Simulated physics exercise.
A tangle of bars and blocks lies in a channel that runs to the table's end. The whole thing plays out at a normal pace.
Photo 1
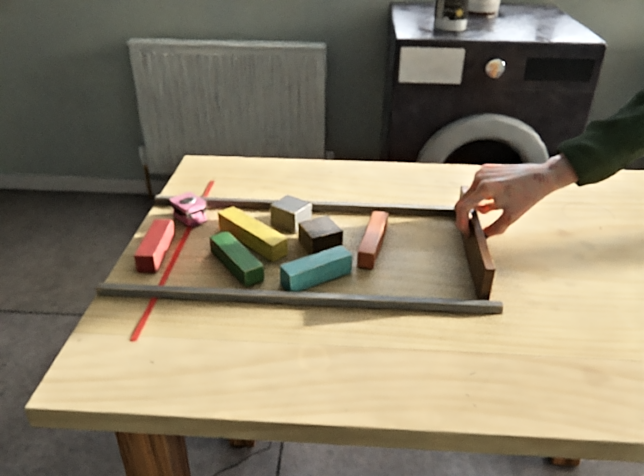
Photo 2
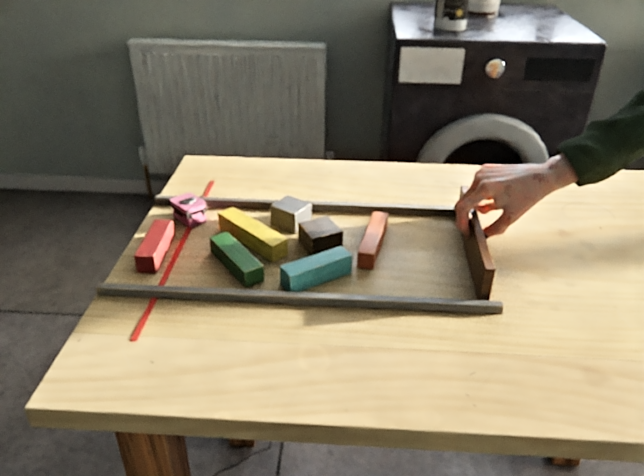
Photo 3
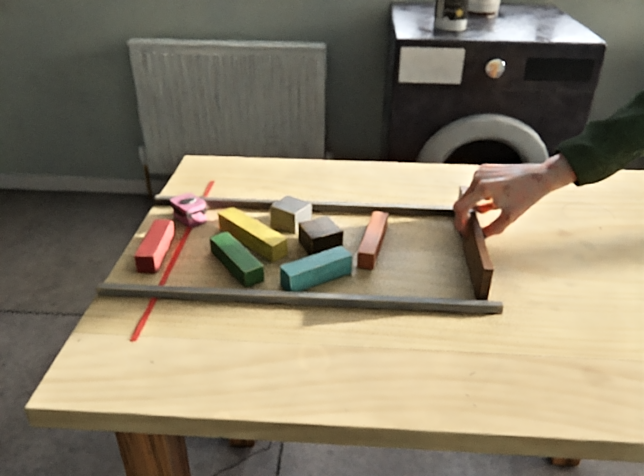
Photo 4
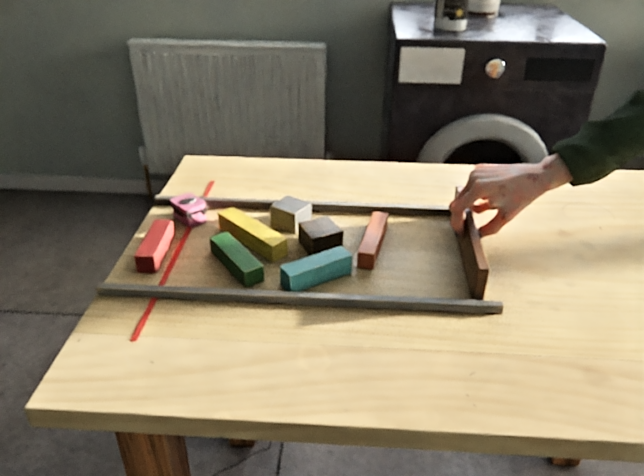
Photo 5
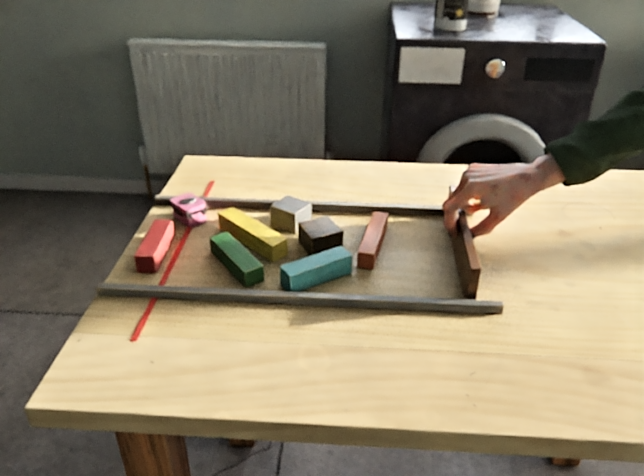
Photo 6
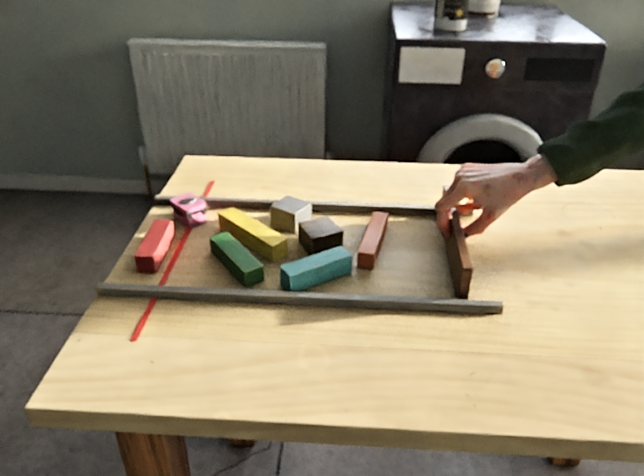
A hand in a dark green sleeve slowly slides an upright brown board a short way left along a channel between dark rails on a pale wooden table, seen from slightly above. Red, green, yellow, teal and orange bars lie with grey and black blocks and a pink case, near red tape at the left. They stay still, untouched by the board, and the camera remains fixed.
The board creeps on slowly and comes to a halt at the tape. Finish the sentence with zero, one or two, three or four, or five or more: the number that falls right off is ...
The number that falls right off is three or four.
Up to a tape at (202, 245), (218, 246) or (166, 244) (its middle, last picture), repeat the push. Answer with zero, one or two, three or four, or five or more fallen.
For each place: Just one or two; 1 or 2; 3 or 4.
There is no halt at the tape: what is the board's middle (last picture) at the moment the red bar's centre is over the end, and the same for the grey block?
I reckon its middle sits around (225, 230) and then around (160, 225).
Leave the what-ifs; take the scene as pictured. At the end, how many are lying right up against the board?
1 are in contact with it.
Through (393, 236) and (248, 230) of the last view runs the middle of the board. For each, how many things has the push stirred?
At the first spot 0, then 8.
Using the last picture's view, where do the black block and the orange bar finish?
The black block stops around (152, 226); the orange bar around (176, 231).
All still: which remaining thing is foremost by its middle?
Looking at the middles, it's the turquoise bar.
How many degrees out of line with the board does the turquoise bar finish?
It works out to near 50°.
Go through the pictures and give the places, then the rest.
Red bar (155, 245); pink case (189, 210); green bar (236, 258); board (473, 239); tape (181, 244), in the first picture.
Pink case (189, 210); black block (320, 237), in the second picture.
Green bar (236, 258); orange bar (373, 239), in the third picture.
Red bar (156, 245); board (468, 239), in the fourth picture.
Pink case (189, 210); yellow bar (252, 233), in the fifth picture.
Red bar (156, 245); pink case (189, 210); green bar (236, 258); board (454, 239); tape (181, 244), in the sixth picture.
Soon after, none off yet; red bar at rest near (156, 245); pink case at rest near (189, 210); green bar at rest near (236, 258).
In the end, the number that fall off is three or four; gone, yellow bar, green bar, pink case and red bar.
